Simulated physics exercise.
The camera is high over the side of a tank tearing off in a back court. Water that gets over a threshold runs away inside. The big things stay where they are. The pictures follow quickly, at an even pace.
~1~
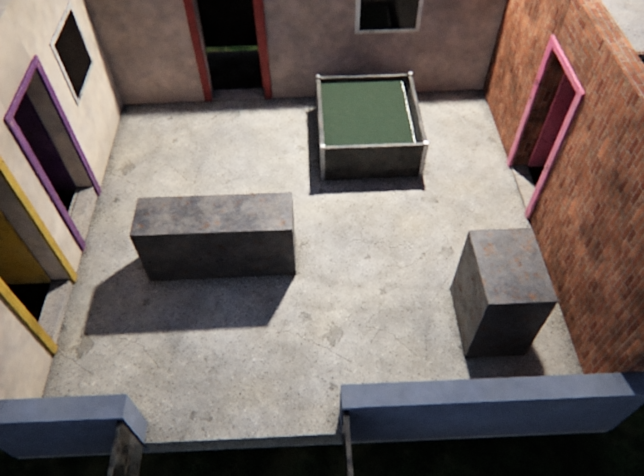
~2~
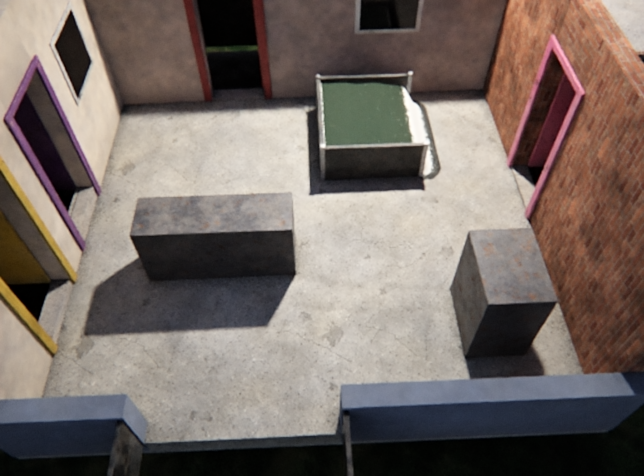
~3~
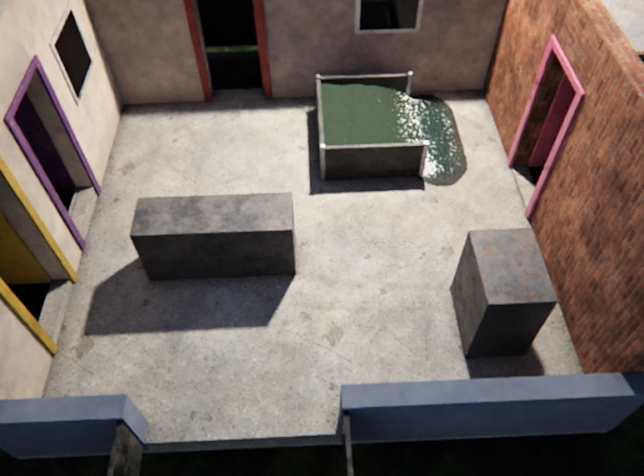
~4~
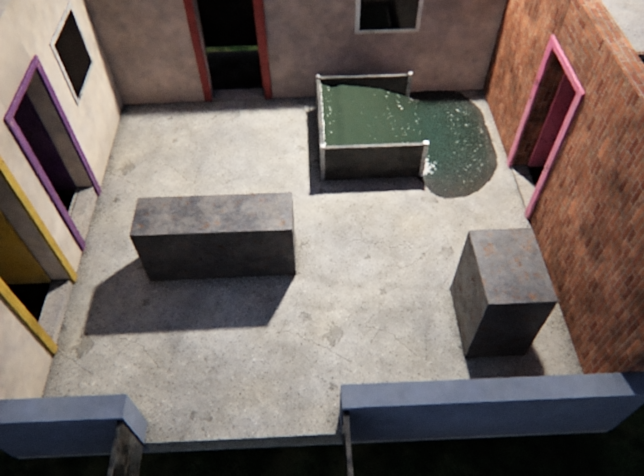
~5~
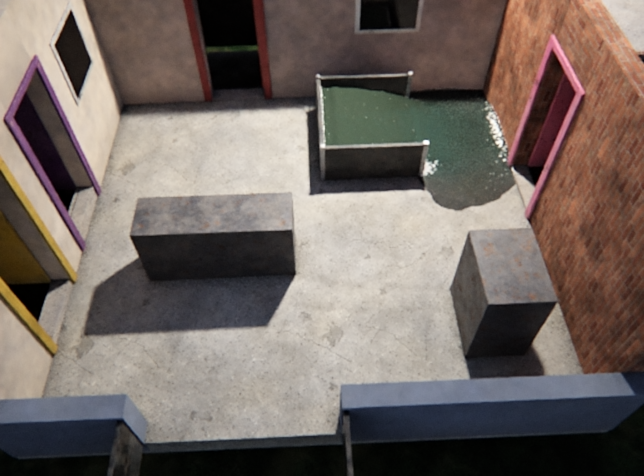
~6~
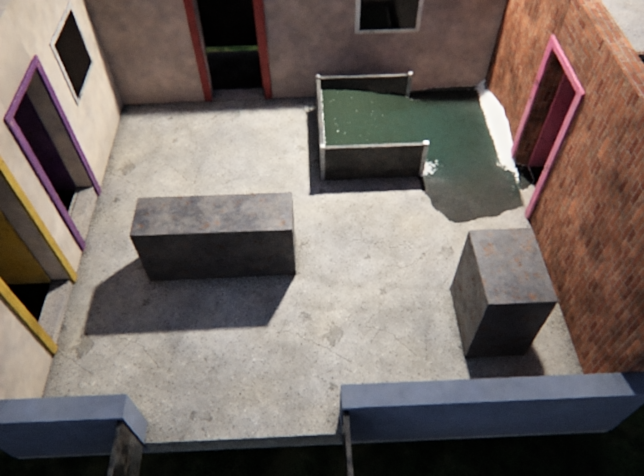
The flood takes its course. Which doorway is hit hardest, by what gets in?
The pink door.
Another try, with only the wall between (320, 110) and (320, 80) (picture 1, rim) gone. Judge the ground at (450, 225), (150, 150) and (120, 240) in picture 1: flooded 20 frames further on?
One after the other: No water, covered, flooded.
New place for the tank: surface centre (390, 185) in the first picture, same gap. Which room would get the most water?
The pink one.
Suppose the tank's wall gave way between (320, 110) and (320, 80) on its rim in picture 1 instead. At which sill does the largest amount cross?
I say the door marked red.
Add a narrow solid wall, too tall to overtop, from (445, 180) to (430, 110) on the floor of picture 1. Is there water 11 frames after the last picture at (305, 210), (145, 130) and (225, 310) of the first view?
As listed: Dry, not flooded, no water.
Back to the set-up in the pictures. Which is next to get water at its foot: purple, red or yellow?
First comes the red-painted one.
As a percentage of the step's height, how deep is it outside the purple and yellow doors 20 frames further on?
Near 0 and 0 in a hundred.
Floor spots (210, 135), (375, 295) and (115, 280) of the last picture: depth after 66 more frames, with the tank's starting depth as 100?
In that order: 2, 2 and 12 per cent.
A moment on, water covers 15 % of the floor; red door not reached, yellow door not reached, pink door some in, purple door not reached.
Next, water covers 20 % of the floor; red door not reached, yellow door not reached, pink door some in, purple door not reached.
Then, water covers 40 % of the floor; red door wet at the sill, nothing in, yellow door not reached, pink door a lot in, purple door not reached.
Later, water covers 60 % of the floor; red door wet at the sill, nothing in, yellow door not reached, pink door a lot in, purple door wet at the sill, nothing in.
In the end, water covers 80 % of the floor; red door wet at the sill, nothing in, yellow door wet at the sill, nothing in, pink door a lot in, purple door wet at the sill, nothing in; the pink door has let in the most.
